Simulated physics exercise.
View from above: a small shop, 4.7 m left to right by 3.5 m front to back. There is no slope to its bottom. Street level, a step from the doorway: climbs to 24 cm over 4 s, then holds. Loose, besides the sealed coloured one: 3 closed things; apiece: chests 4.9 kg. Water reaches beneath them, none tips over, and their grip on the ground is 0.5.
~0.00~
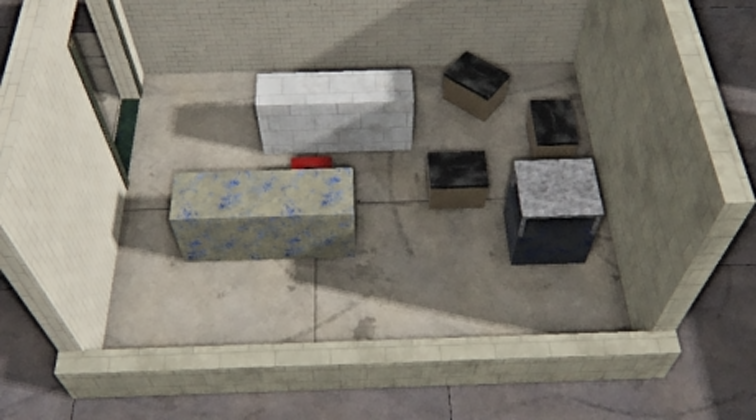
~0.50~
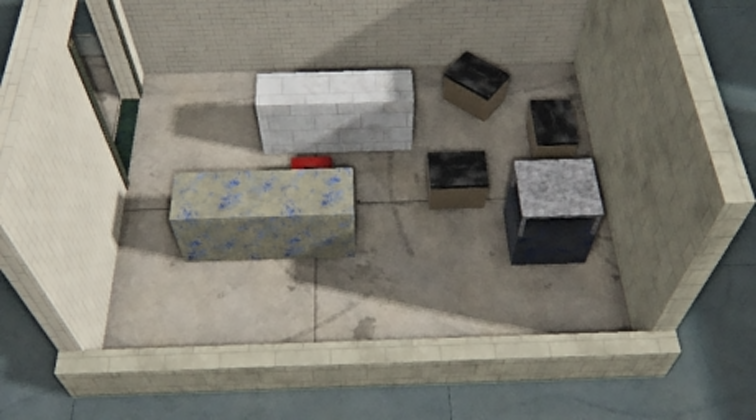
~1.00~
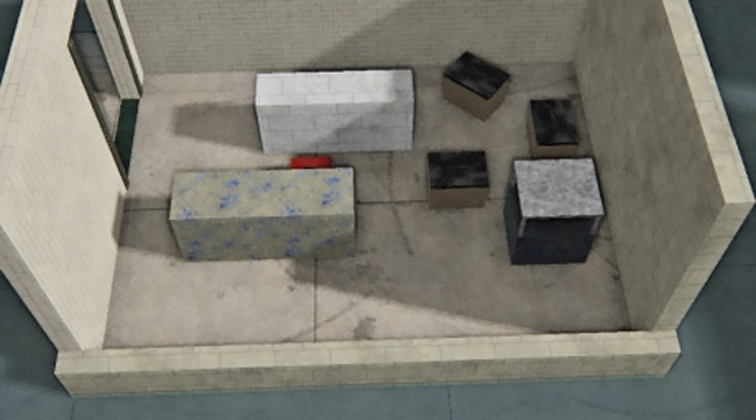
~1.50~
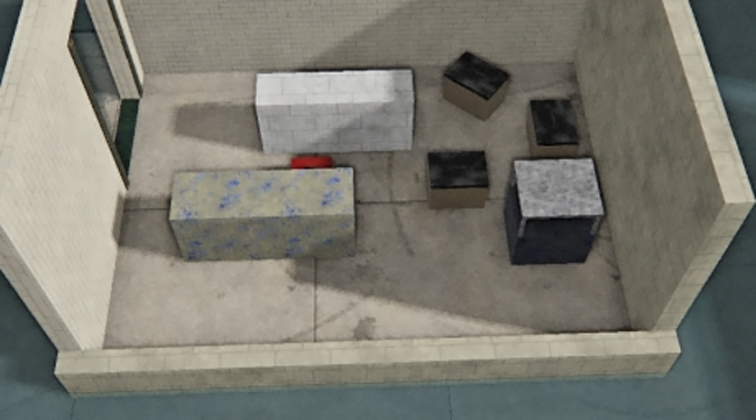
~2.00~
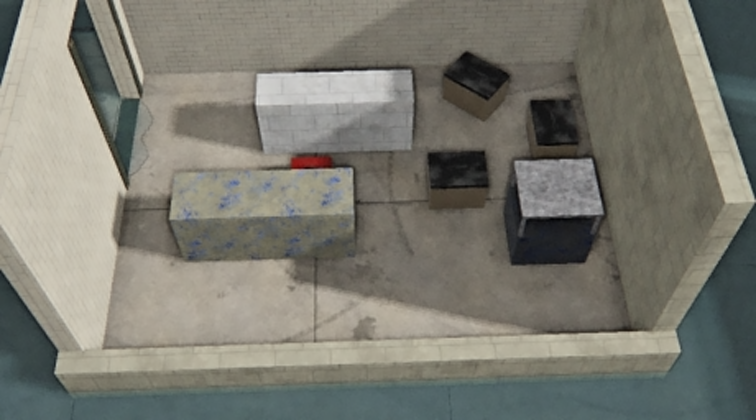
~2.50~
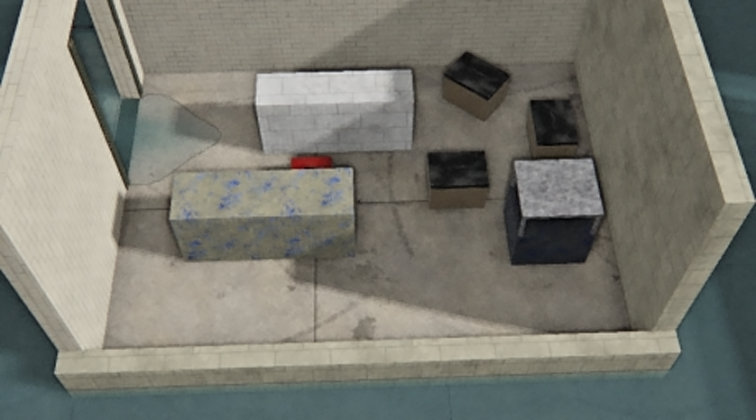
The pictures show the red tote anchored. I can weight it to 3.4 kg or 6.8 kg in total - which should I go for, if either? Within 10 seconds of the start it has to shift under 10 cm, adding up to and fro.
Neither will work.
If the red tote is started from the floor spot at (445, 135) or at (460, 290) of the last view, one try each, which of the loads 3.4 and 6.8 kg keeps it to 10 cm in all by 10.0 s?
In that order: Neither is enough; neither is enough.
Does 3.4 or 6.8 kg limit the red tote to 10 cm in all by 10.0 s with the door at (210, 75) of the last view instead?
Answer: No option succeeds.
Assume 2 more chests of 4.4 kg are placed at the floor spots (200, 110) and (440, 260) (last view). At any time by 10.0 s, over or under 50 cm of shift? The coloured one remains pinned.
In that order: Beyond it, within it.
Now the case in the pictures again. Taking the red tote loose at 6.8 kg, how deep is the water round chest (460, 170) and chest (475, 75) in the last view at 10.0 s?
Depths: Near 13 cm, then near 18 cm.
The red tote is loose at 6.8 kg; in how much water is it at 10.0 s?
Depth: Approx. 8 cm.
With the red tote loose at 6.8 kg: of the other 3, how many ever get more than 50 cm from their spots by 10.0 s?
The count comes to 2.
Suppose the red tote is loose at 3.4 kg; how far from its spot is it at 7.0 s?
Shift: Roughly 250 cm.
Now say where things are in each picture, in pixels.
The first frame shows the red tote at (312, 170), on the bottom; 0.0 m2 under water; 0 of 4 have shifted.
The second frame shows the red tote at (312, 170) rests on the ground; 0.0 m2 under water; 0 of 4 have shifted.
The third frame shows the red tote at (312, 170) rests on the ground; 0.0 m2 under water; 0 of 4 have shifted.
The fourth frame shows the red tote at (312, 170), on the bottom; water covers 0.0 m2; 0 of 4 have shifted.
The fifth frame shows the red tote at (312, 170) rests on the ground; water covers 0.1 m2; 0 of 4 have shifted.
The sixth frame shows the red tote at (312, 170), on the bottom; water covers 0.6 m2; 0 of 4 have shifted.
After 3.5 s the red tote would be 0 cm from its start with 3.4 kg and 0 cm from its start with 6.8 kg; 1 cm of water round it then.
After 4.5 s the red tote would be 55 cm from its start with 3.4 kg and 31 cm from its start with 6.8 kg; 5 cm of water round it then.
After 7.0 s the red tote would be 239 cm from its start with 3.4 kg and 222 cm from its start with 6.8 kg; 7 cm of water round it then.
After 10.0 s the red tote would be 143 cm from its start with 3.4 kg and 201 cm from its start with 6.8 kg; 8 cm of water round it then.
